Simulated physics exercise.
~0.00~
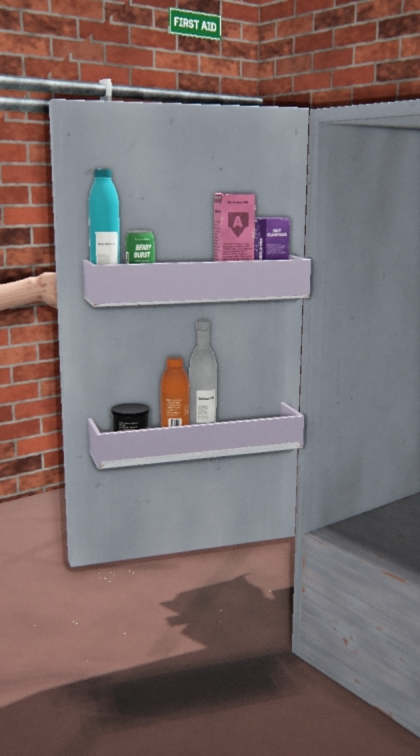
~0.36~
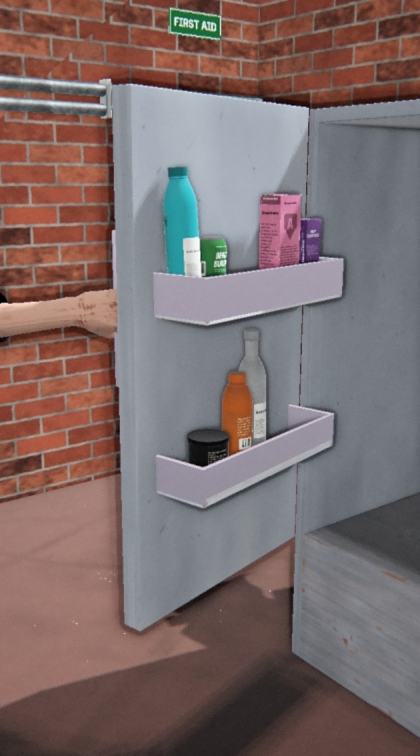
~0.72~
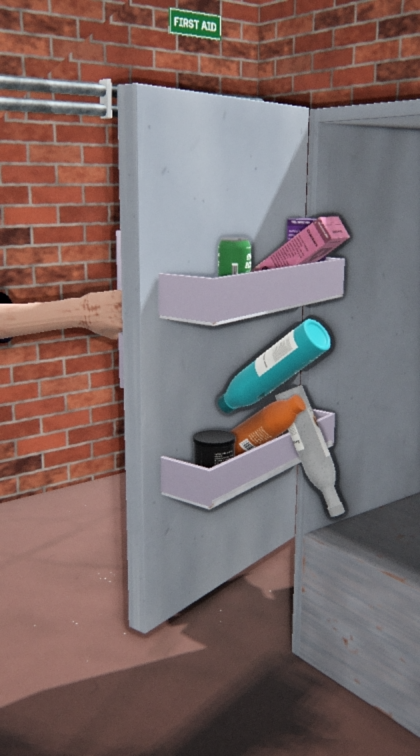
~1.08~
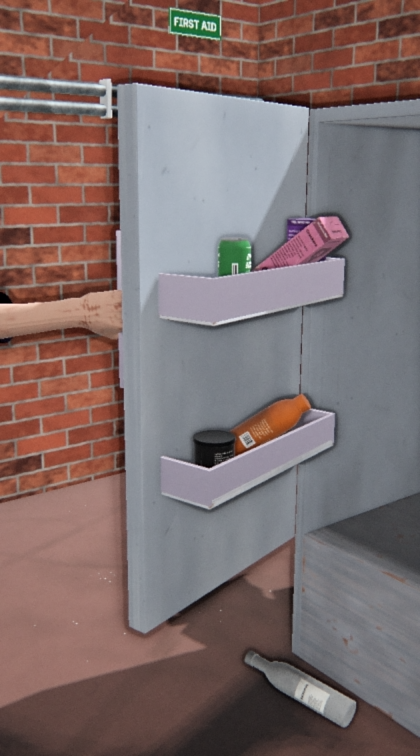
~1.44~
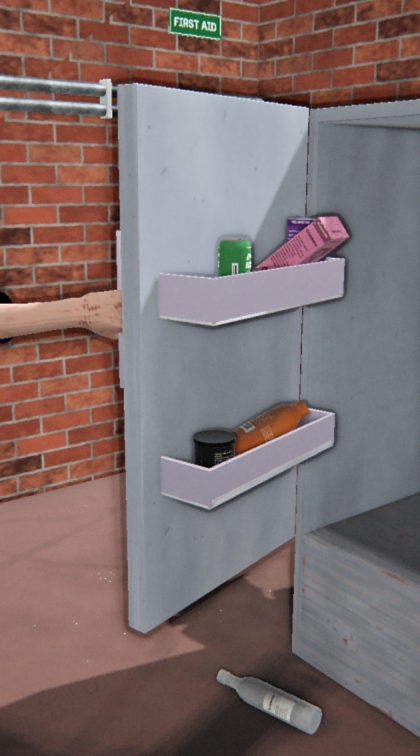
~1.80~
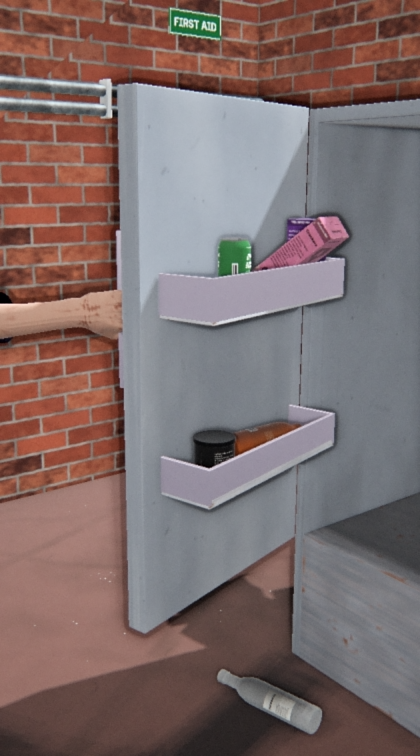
Cabinet door pushed by a hand swinging and stopping, two bottles tumbling from its racks, one left lying on the floor.
